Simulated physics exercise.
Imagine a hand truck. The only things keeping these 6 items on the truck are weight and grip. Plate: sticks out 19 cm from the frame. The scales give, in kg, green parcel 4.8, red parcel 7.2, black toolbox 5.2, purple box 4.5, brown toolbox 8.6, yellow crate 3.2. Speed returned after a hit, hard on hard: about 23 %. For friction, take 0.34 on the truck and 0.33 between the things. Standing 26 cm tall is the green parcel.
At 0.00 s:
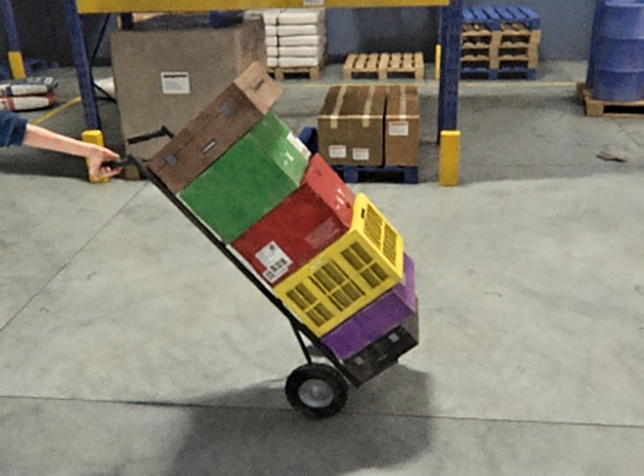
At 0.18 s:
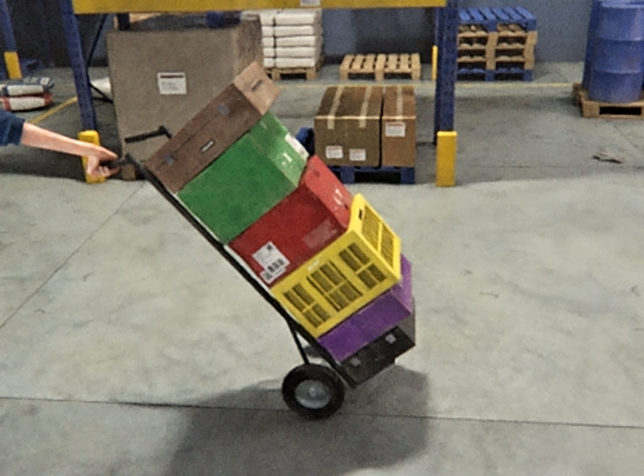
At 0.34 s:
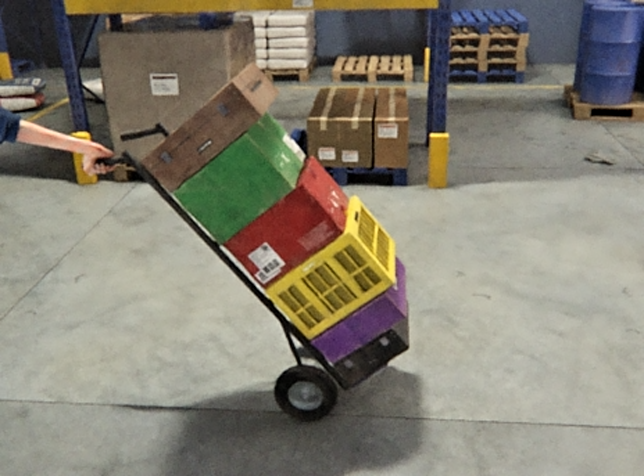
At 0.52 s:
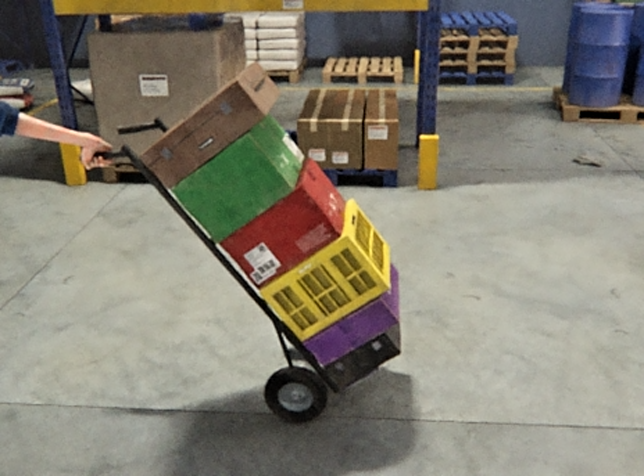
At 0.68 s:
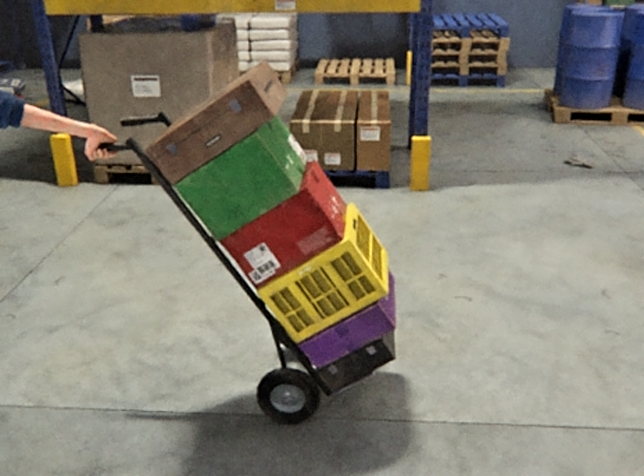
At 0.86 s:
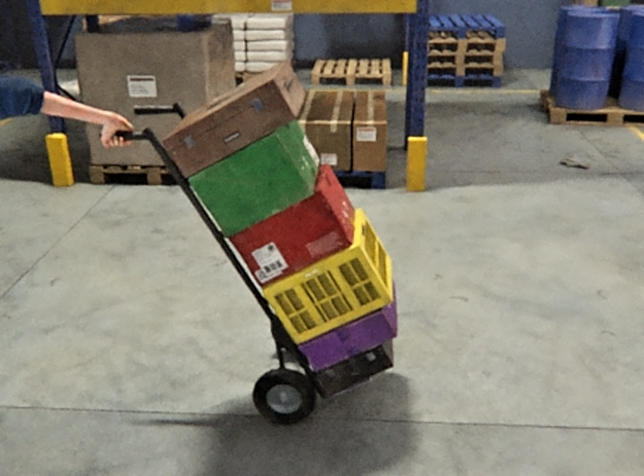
In a warehouse, a hand grips the handle of a tilted hand truck stacked with colourful boxes and a yellow crate, then gradually raises it toward upright as the load shifts slightly left and the background slides left.
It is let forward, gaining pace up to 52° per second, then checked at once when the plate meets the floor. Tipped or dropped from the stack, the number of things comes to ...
... three or more.
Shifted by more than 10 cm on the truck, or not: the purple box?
As for the purple box, it gets displaced.
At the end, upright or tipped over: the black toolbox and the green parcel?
Here's how it ends: The black toolbox never goes down, and the green parcel comes down.
After 1.86 s, truck upright; green parcel 15° off its base near (428, 189); red parcel 15° off its base near (411, 249); brown toolbox 15° off its base.
After 2.16 s, truck upright; green parcel, red parcel and brown toolbox now dropped from the stack; yellow crate 41° off its base; purple box 41° off its base.
After 2.46 s, truck upright; yellow crate now dropped from the stack; purple box on its side.
After 2.76 s, truck upright; purple box on its side.
In the end (3.6 s), dropped from the stack, green parcel, red parcel, brown toolbox and yellow crate; toppled on the truck, purple box; black toolbox under 10 cm from the start. At the end, from the last picture's camera, red parcel near (629, 372).
